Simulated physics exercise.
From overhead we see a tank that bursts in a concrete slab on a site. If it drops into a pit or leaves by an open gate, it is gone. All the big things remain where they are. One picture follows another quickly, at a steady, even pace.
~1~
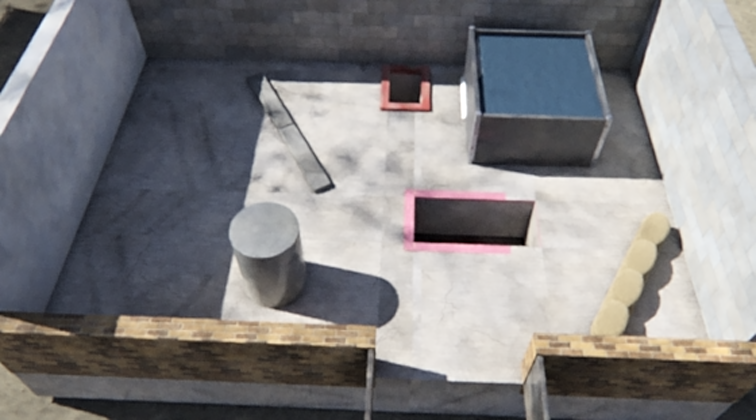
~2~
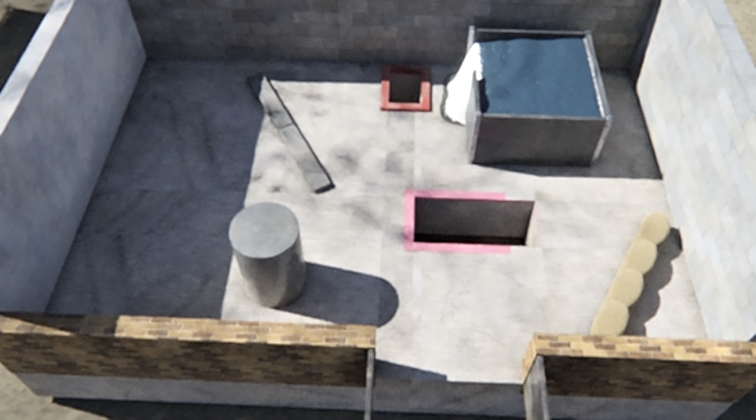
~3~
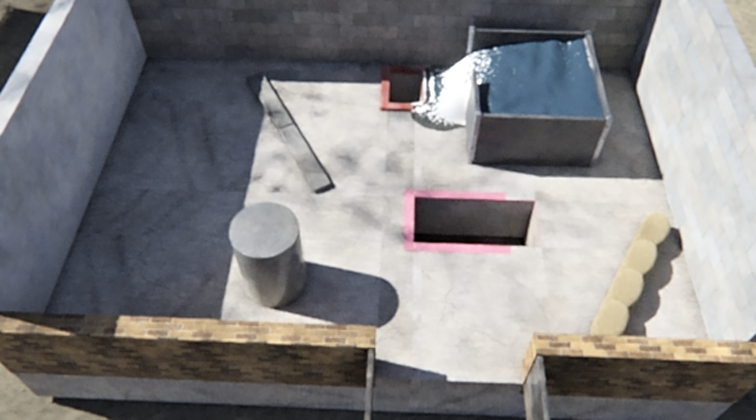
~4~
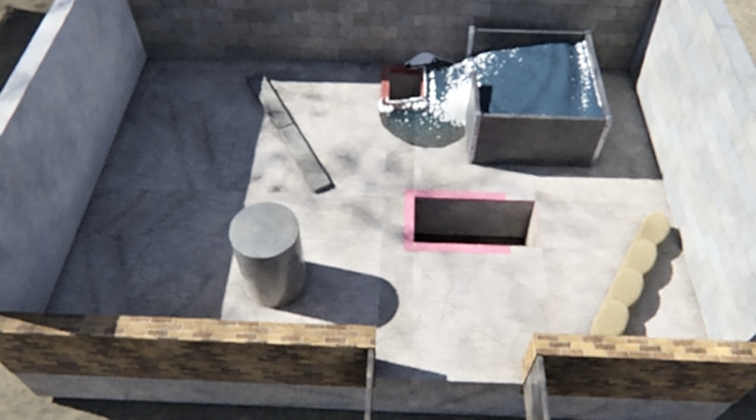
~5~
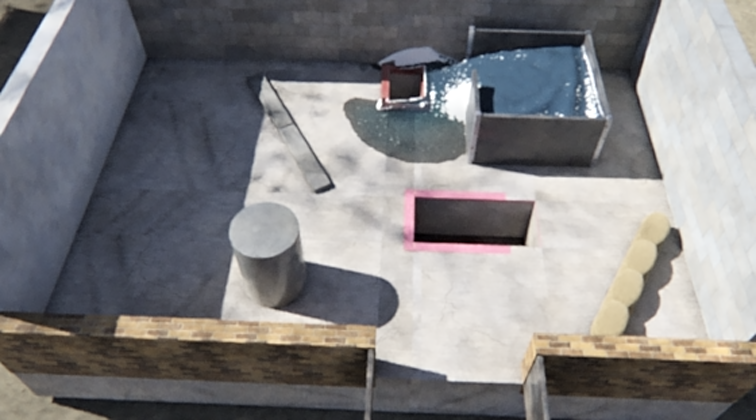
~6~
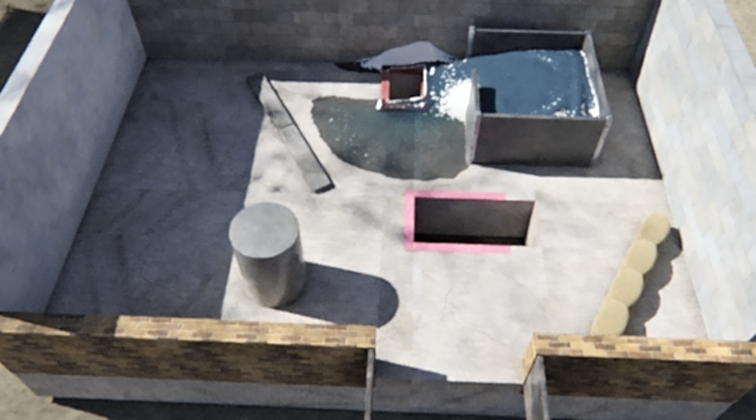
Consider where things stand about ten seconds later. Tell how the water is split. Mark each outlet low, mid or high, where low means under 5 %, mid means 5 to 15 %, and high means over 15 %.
Marks - gate: Low, red pit: High, pink pit: Low.
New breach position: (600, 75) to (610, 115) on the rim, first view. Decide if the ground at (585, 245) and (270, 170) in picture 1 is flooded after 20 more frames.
Submerged, waterless.
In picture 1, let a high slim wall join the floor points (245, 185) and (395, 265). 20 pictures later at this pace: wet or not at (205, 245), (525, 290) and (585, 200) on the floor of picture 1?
In the order you listed them: Unsoaked, unsoaked, unsoaked.
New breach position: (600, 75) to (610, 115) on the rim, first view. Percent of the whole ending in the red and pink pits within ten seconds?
Parts in a hundred: Red 8, pink 15.
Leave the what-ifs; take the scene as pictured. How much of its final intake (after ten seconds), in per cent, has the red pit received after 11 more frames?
Around 55 in a hundred.
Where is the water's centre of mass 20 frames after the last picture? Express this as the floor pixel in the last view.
Near (438, 122) in the last view.
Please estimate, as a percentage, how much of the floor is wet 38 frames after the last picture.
Around 45 percent.
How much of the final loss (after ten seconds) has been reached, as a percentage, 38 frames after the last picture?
Around 90 percent.
A moment on, water covers 20 % of the floor; the gate 0 %, the red pit 22 %, the pink pit 0 %.
Next, water covers 30 % of the floor; the gate 0 %, the red pit 34 %, the pink pit 0 %.
Then, water covers 35 % of the floor; the gate 0 %, the red pit 46 %, the pink pit 0 %.
Later, water covers 45 % of the floor; the gate 0 %, the red pit 55 %, the pink pit 0 %.
In the end, water covers 65 % of the floor; the gate 1 %, the red pit 60 %, the pink pit 1 %.
